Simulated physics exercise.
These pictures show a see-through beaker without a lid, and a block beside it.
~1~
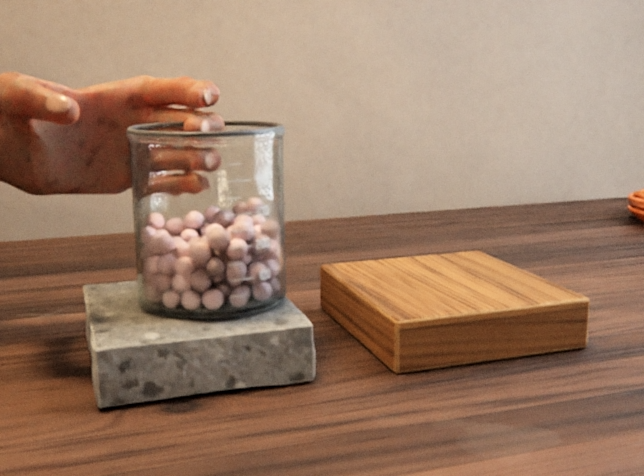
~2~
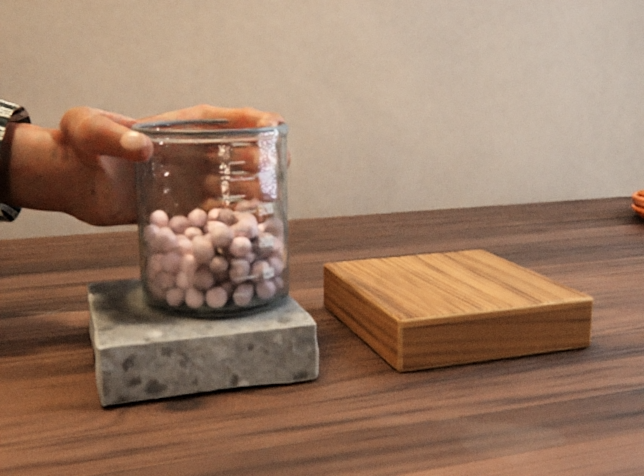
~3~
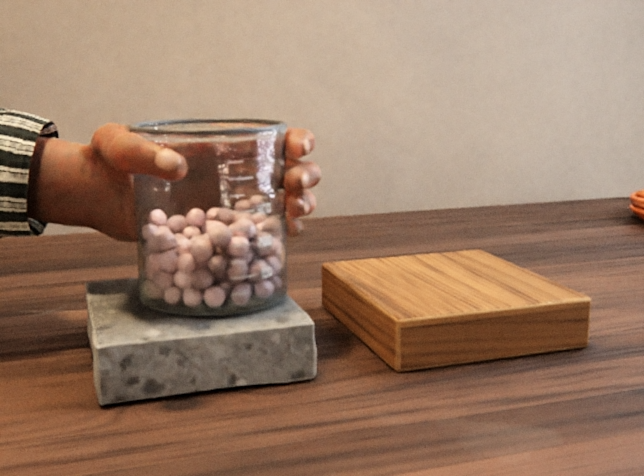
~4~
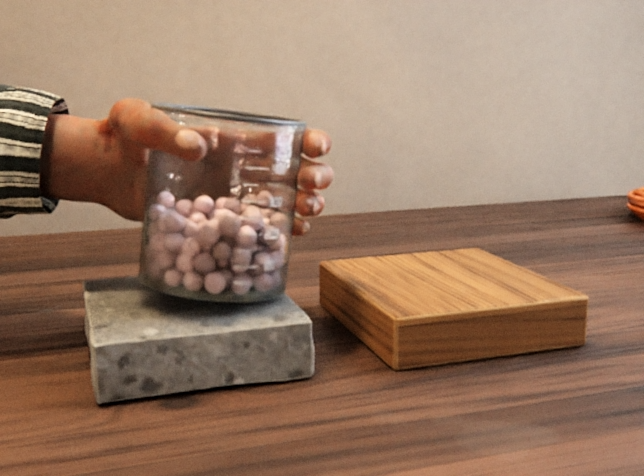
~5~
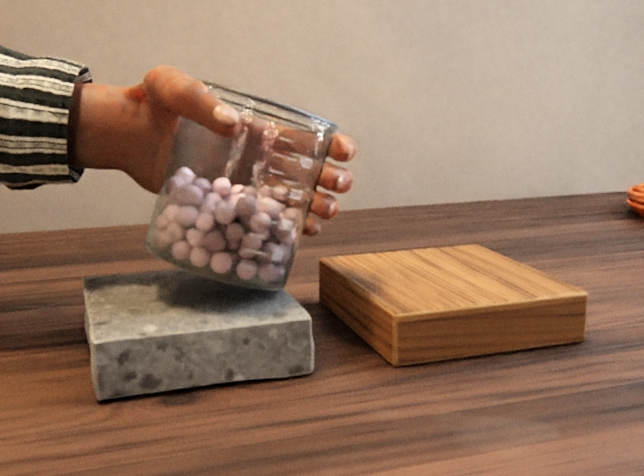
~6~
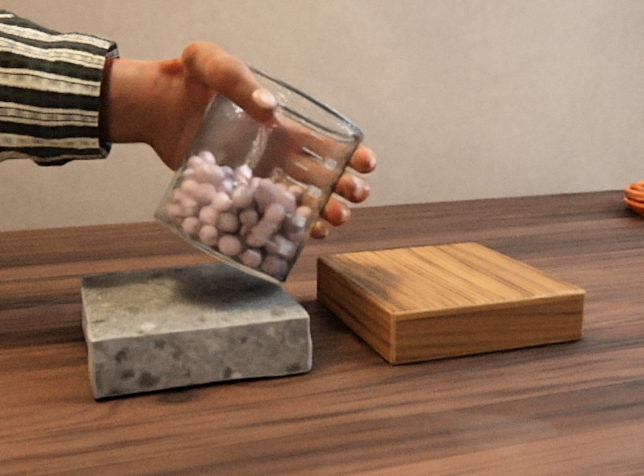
A hand in a striped sleeve reaches in from the left over a dark wooden table, seen from slightly above against a plain beige wall. A clear, lidless glass beaker, about half full of pale pink and mauve sugar pearls, stands on a speckled grey slab, left of a brown wooden block. The hand grips the beaker, lifts it off the slab and tilts it steadily rightward, the pearls shifting inside.
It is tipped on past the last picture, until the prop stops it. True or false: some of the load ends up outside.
True, part of it gets out.
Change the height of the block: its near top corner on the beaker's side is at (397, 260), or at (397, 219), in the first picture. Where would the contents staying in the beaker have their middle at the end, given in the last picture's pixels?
The middle comes to rest at (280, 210) the first time and at (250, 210) the second time.
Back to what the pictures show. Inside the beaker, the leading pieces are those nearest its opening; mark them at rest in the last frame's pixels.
Around (433, 257).
Then, 0.74 s on from there, the beaker leans 61°; everything is still inside.
Then, 1.39 s on from there, the beaker leans 88°; everything is still inside.
Then, 1.94 s on from there, the beaker rests on the block at 94°; near a third of the sugar pearls out of it.
In the end, the beaker rests on the block at 94°; near half of the sugar pearls out of it.
